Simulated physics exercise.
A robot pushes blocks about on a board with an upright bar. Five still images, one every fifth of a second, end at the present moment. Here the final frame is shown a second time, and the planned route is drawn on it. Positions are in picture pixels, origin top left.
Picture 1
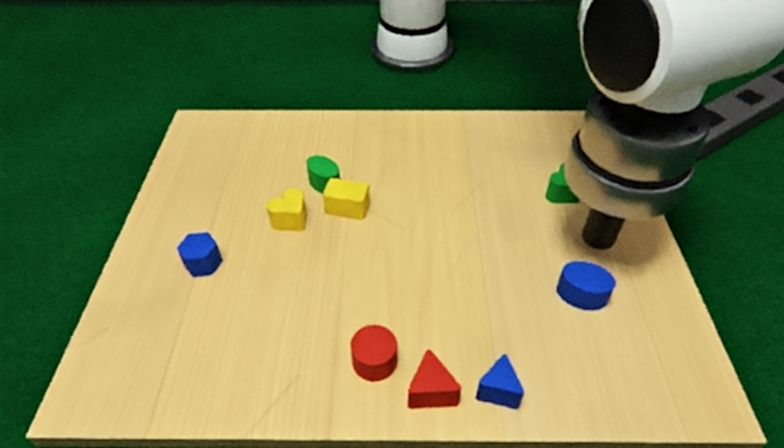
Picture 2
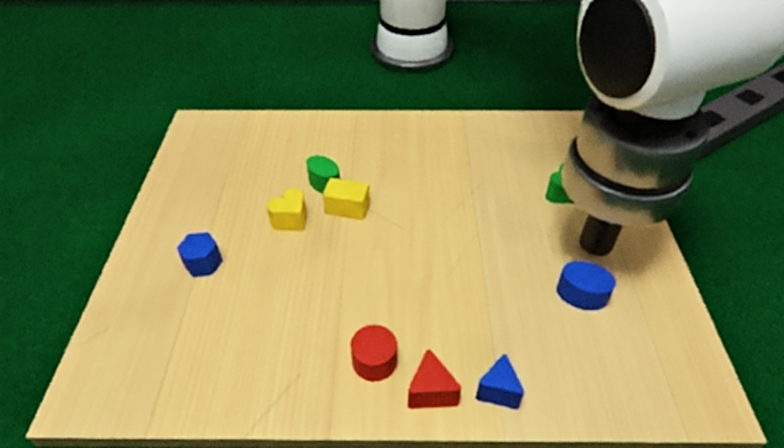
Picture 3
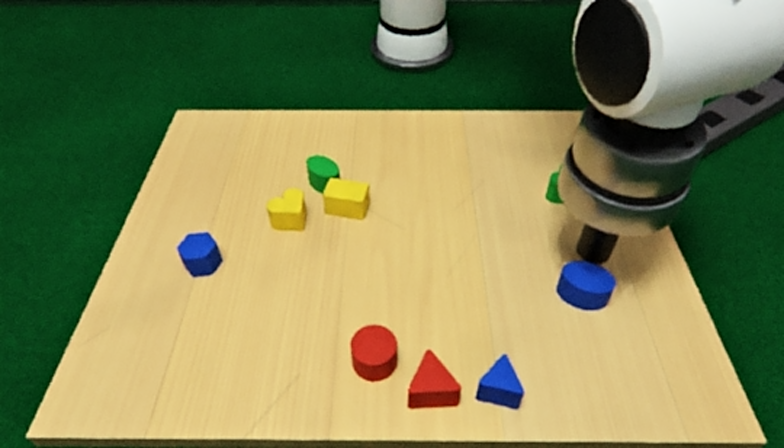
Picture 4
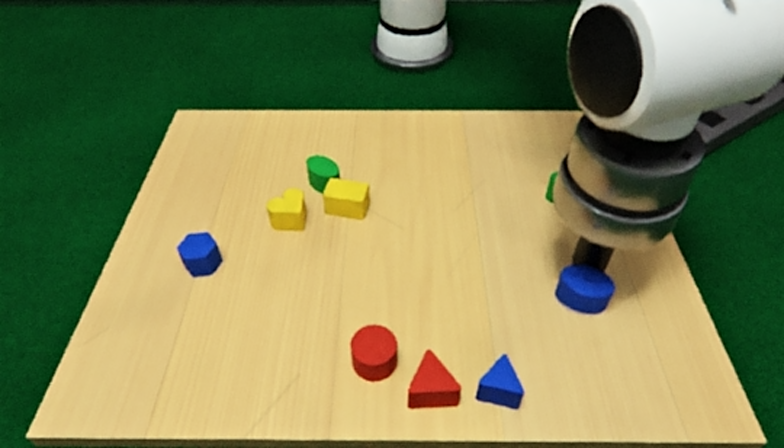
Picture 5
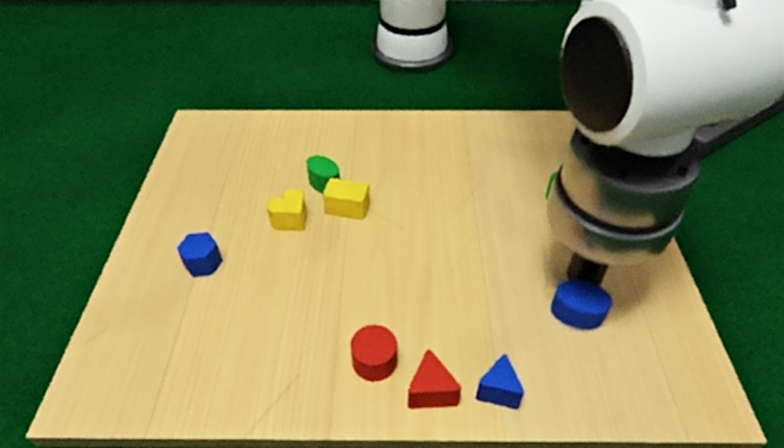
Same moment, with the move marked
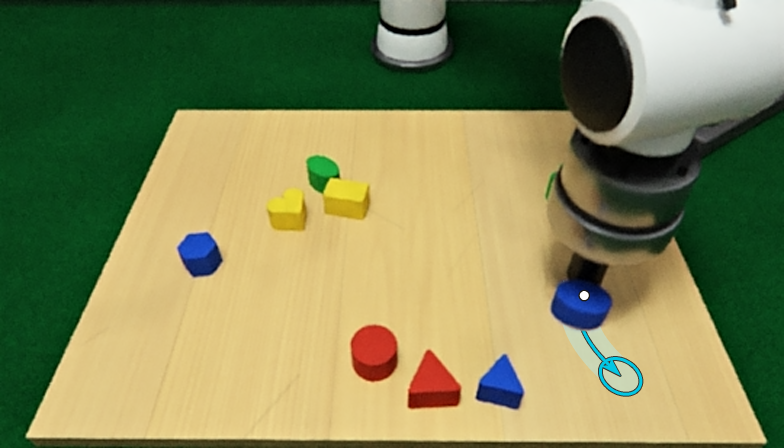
A robot arm lowers its bar toward the blue oval block and nudges it slightly downward.
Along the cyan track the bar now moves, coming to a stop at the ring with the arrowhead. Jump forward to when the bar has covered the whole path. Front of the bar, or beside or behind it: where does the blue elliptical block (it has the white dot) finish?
My answer is that the blue elliptical block has slipped off.
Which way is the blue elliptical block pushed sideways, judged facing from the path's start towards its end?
To the right.
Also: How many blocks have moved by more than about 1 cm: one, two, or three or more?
By the end of the path, one block has moved more than about a centimetre.
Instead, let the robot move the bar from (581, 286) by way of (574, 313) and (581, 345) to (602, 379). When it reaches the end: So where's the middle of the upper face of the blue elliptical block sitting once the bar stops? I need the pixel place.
Its top middle will sit at (585, 388).
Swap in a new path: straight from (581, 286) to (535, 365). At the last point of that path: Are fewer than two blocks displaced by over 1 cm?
Yes, it checks out.
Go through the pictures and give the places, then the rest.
The first frame shows bar's lower end at (598, 238); blue elliptical block at (589, 276).
The second frame shows bar at (596, 243); blocks still.
The third frame shows bar at (593, 252); blocks still.
The fourth frame shows bar at (589, 263); blue elliptical block at (588, 280).
The fifth frame shows bar at (584, 277); blue elliptical block at (584, 296).
Drawn move, from (581, 286) through (579, 314) and (592, 346) to (620, 376); the dot is on the blue elliptical block.
On the path given first. One third of the way, bar at (583, 306); blue elliptical block at (581, 328).
Two thirds of the way, bar at (596, 337); blue elliptical block at (581, 356), turned 40° clockwise.
At the end, bar at (625, 368); blue elliptical block at (582, 361), turned 55° clockwise.
